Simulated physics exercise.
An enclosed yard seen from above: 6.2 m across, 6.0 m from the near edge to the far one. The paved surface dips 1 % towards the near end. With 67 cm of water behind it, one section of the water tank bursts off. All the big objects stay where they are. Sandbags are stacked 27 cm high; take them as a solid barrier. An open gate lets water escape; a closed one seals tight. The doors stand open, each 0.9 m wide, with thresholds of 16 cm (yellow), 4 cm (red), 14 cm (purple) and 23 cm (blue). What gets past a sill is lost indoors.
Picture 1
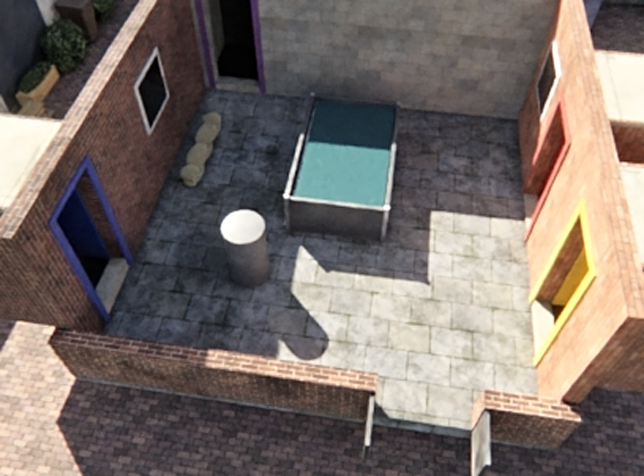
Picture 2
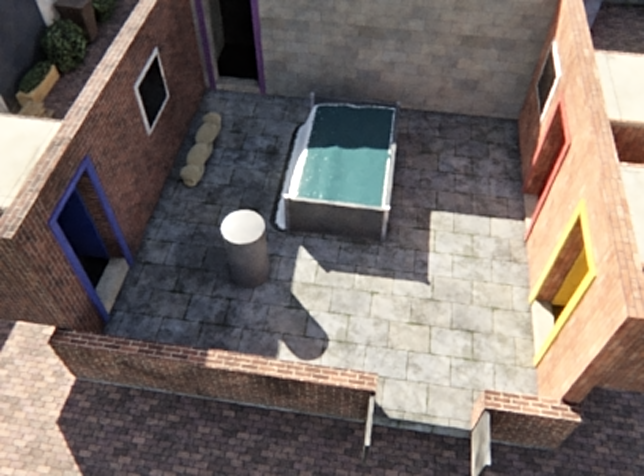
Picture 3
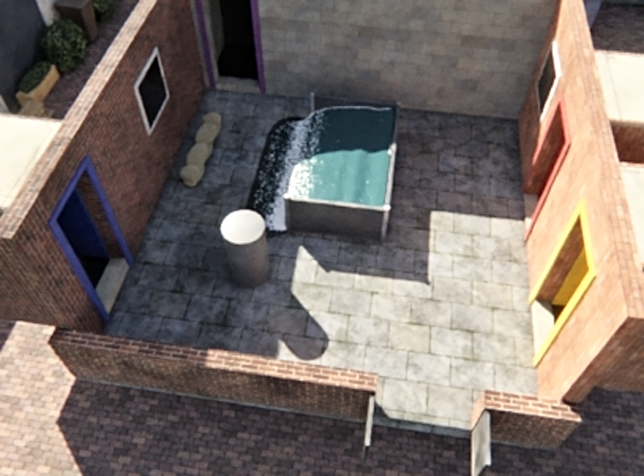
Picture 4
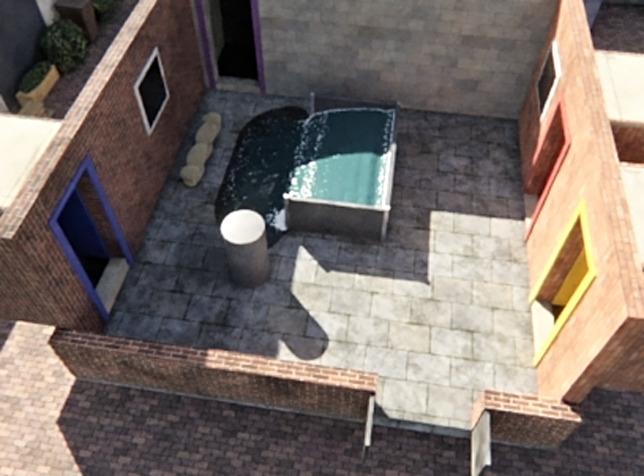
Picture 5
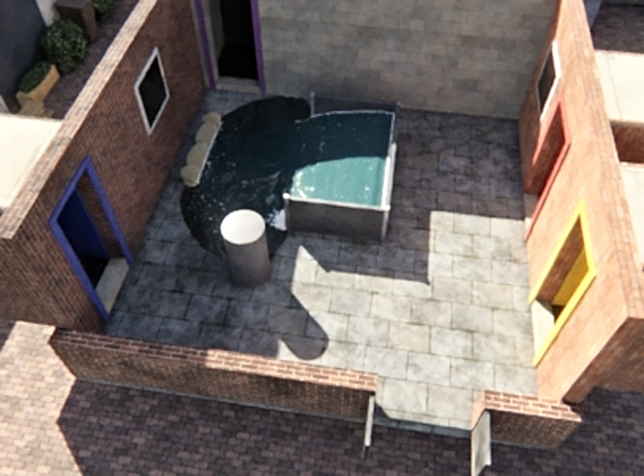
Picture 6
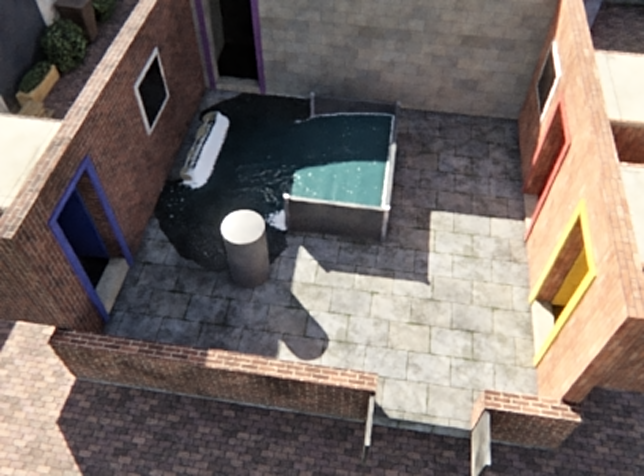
Water pours from the tank's left side and spreads across the paving around the sandbags and cylinder.
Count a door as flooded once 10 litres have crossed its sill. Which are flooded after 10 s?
Within that time: At the yellow door it keeps below the limit; at the red door it goes over the limit; at the purple door it passes the limit; at the blue door it stays under the limit.
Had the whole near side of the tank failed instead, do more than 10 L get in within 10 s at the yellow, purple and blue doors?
Then: Yellow not over, purple not over, blue under.
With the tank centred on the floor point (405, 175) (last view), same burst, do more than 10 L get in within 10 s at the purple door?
Then: Purple past it.
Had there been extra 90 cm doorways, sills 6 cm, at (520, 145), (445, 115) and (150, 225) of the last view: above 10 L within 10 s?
In turn: Past it, below, above.
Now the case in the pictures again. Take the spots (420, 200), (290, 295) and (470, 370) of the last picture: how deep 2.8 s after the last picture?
In that order: 0, 0 and 0 cm.
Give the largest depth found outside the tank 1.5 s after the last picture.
About 48 cm.
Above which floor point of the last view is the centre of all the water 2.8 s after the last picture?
At about (242, 201).
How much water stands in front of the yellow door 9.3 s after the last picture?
Roughly 10.5 cm deep.
Then, 0.7 s after the last picture water covers 30 % of the floor and is deepest (44 cm) near (215, 163); yellow door not reached, red door not reached, purple door 22 cm at the sill, 0 L in, blue door 8 cm at the sill, 0 L in.
Then, 1.5 s after the last picture water covers 35 % of the floor and is deepest (48 cm) near (92, 356); yellow door not reached, red door not reached, purple door 32 cm at the sill, 56 L in, blue door 16 cm at the sill, 0 L in.
Then, 2.8 s after the last picture water covers 50 % of the floor and is deepest (29 cm) near (92, 356); yellow door not reached, red door not reached, purple door 20 cm at the sill, 143 L in, blue door 11 cm at the sill, 0 L in.
Then, 5.3 s after the last picture water covers 85 % of the floor and is deepest (15 cm) near (128, 272); yellow door 11 cm at the sill, 0 L in, red door 3 cm at the sill, 0 L in, purple door 6 cm at the sill, 154 L in, blue door 14 cm at the sill, 0 L in.
Then, 9.3 s after the last picture water covers 95 % of the floor and is deepest (12 cm) near (522, 419); yellow door 11 cm at the sill, 0 L in, red door 8 cm at the sill, 48 L in, purple door 2 cm at the sill, 154 L in, blue door 9 cm at the sill, 0 L in.
